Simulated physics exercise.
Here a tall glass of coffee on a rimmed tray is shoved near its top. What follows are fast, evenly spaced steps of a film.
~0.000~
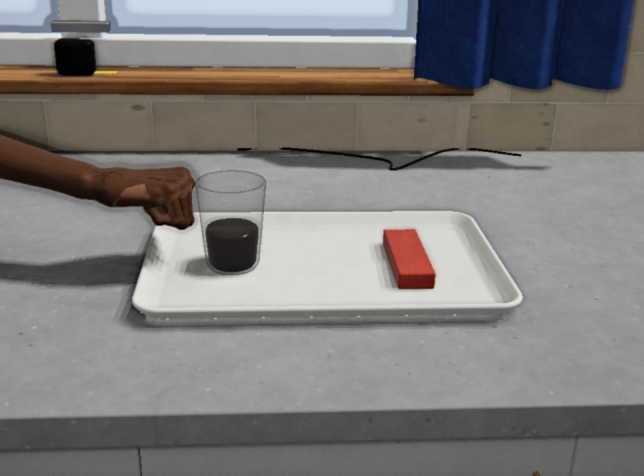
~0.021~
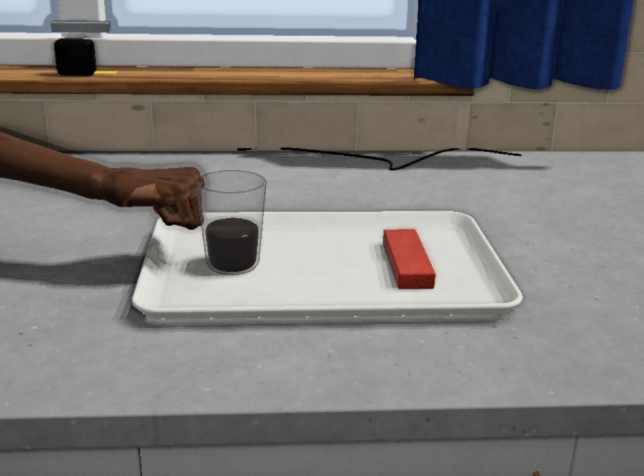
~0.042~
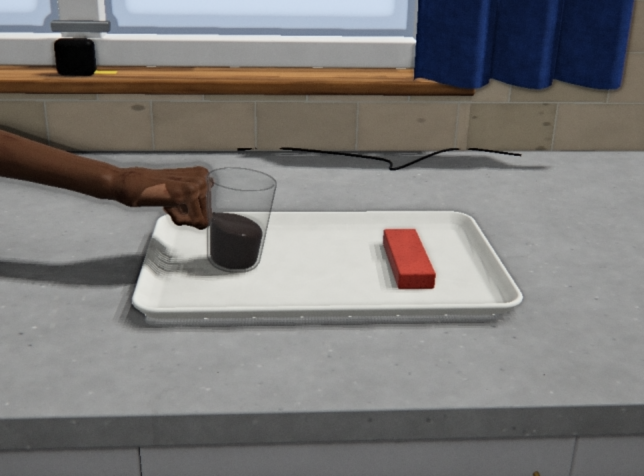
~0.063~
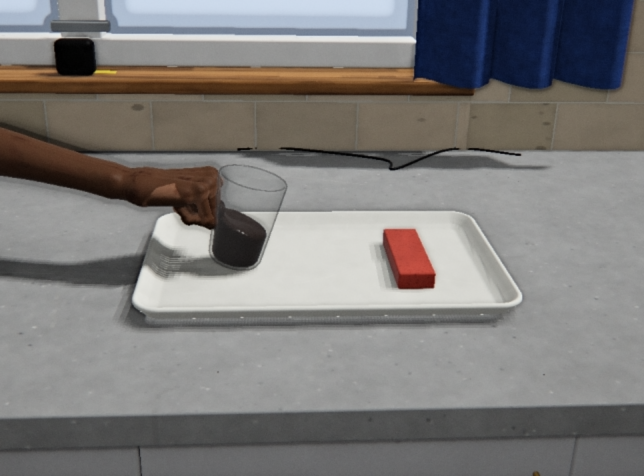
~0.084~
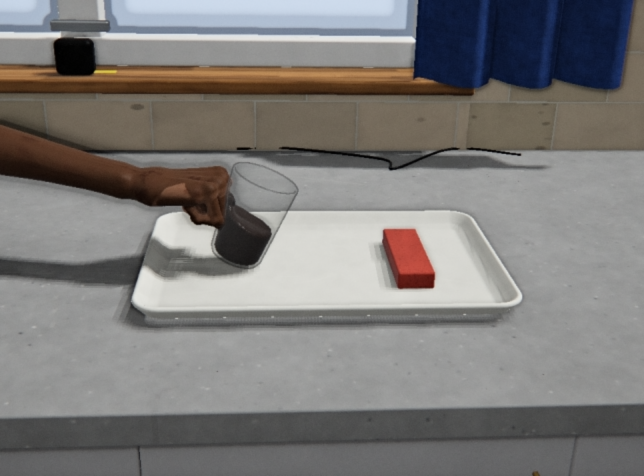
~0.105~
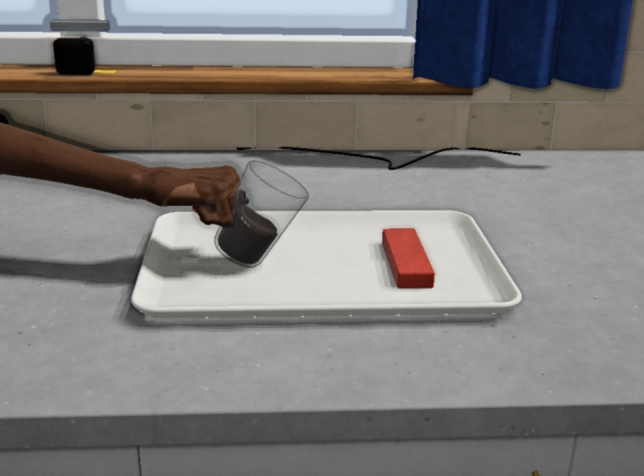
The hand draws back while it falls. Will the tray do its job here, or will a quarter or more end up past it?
Under a quarter slops off.
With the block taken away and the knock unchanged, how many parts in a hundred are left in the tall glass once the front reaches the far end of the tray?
55 %.
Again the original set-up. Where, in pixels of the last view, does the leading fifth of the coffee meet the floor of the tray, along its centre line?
(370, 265).
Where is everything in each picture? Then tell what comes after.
The first frame shows tilt 0°; right rim (264, 183); surface from (205, 226) to (259, 226); the tray's far rim is at (493, 254); a block is fixed to the tray further along.
The second frame shows tilt 0°; right rim (265, 183); surface from (206, 226) to (259, 226).
The third frame shows tilt 7°; right rim (275, 184); surface from (211, 215) to (261, 226).
The fourth frame shows tilt 14°; right rim (285, 187); surface from (218, 203) to (266, 227).
The fifth frame shows tilt 21°; right rim (296, 190); surface from (223, 205) to (272, 228).
The sixth frame shows tilt 29°; right rim (307, 196); surface from (227, 214) to (279, 228).
A moment on, the tall glass lies on its side and 100 per cent is in the glass, 0 on the tray and 0 above or beyond its rim.
Next, the tall glass lies on its side and 55 per cent is in the glass, 34 on the tray and 11 above or beyond its rim.
Then the tall glass lies on its side and 27 per cent is in the glass, 48 on the tray and 25 above or beyond its rim.
Later the tall glass lies on its side and 15 per cent is in the glass, 75 on the tray and 10 above or beyond its rim.
Finally, 90 per cent is held by tray and glass, 10 is off the tray.
